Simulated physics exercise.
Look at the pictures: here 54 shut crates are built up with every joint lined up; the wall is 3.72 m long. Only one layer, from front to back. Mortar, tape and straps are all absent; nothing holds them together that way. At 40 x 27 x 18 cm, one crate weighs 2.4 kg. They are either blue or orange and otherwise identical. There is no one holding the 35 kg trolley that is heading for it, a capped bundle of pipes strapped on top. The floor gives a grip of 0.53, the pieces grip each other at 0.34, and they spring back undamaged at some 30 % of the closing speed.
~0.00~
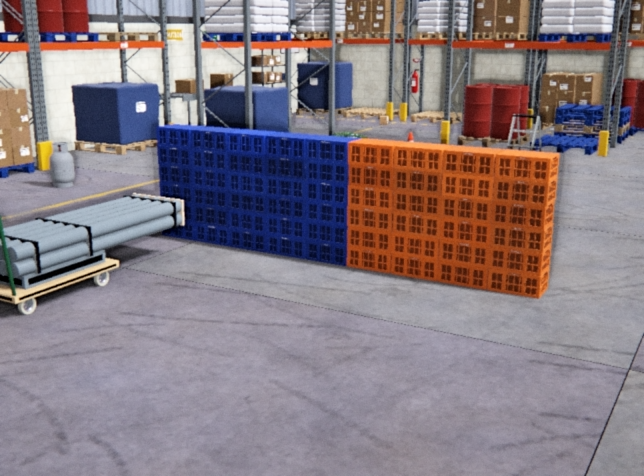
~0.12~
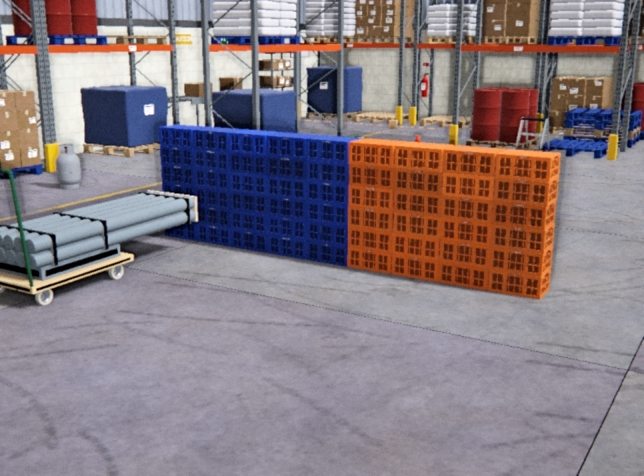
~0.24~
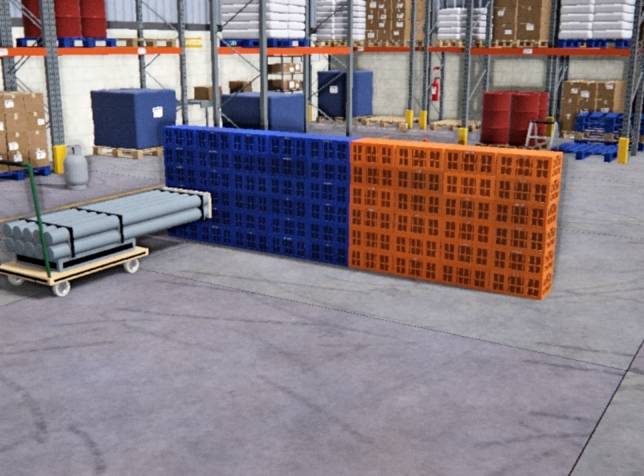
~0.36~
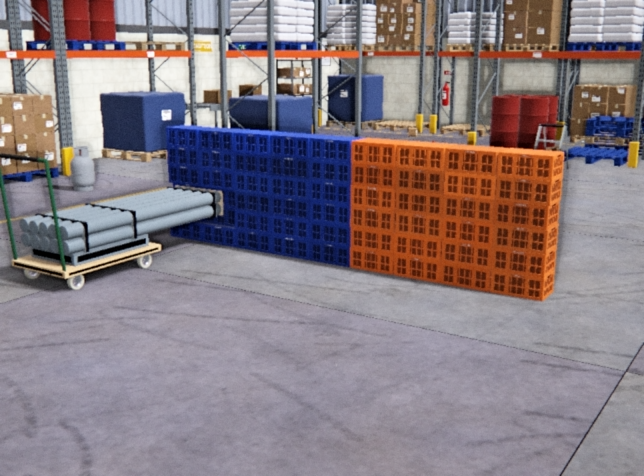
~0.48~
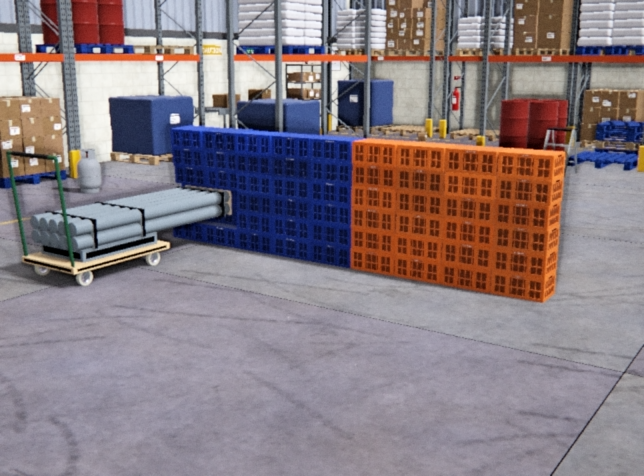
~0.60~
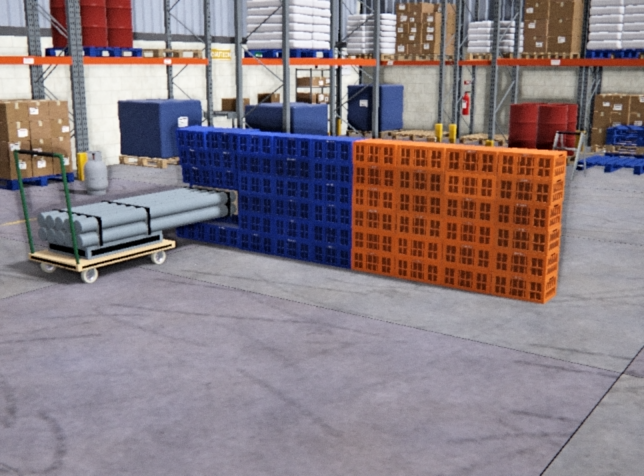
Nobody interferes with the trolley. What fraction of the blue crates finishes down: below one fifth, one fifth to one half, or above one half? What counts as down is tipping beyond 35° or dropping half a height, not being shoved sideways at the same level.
One fifth to one half.
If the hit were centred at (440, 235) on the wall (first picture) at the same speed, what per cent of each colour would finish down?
Then orange ends 40 per cent down and blue 0 per cent.
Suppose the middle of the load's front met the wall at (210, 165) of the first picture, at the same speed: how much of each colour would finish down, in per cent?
Per cent down - orange: 0, blue: 40.
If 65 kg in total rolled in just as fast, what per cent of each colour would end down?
Orange 0, blue 30 per cent.
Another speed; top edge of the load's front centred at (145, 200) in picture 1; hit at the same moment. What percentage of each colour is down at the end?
Result - orange: 0%; blue: 30%.
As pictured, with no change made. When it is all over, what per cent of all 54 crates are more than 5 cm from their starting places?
20 %.
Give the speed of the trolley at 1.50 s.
Speed: Near 0.1 m/s.
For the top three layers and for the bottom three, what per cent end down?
Top 20 per cent versus bottom 10 per cent.
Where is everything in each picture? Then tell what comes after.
In the first frame (we follow the side turned to the camera; the camera moves round a little), load (179, 209) 43 cm short of the wall; top blue crate (208, 141); top orange crate (417, 159); no piece has moved.
The second frame shows load (193, 205) 26 cm short of the wall; top blue crate (210, 141).
The third frame shows load (206, 202) 10 cm short of the wall; top blue crate (213, 141).
The fourth frame shows load (218, 199) 44 mm into the wall's line; top blue crate (215, 141); 4 stirred so far.
The fifth frame shows load (227, 199) 14 cm into the wall's line; top blue crate (219, 142) displaced 23 mm; 10 stirred so far.
The sixth frame shows load (233, 199) 19 cm into the wall's line; top blue crate (225, 142) tipped 4°; top orange crate (420, 158); steepest lean 4°, the crate at (193, 158); 10 stirred so far.
Around 0.98 s, load 28 cm past the wall's line, still rolling; 5 of the 30 blue crates down (5 of 54 in all colours); top blue crate tipped 9°.
Around 1.50 s, load 30 cm past the wall's line, still rolling; 10 of the 30 blue crates down (10 of 54 in all colours); top blue crate tipped 62°, 70 cm lower.
Finally (2.7 s), load 30 cm past the wall's line, stopped; 10 of the 30 blue crates down (10 of 54 in all colours); top blue crate on its side; top orange crate unmoved. That is 33 per cent. Seen by the last camera, middles, top blue crate near (343, 200), top orange crate near (428, 156).
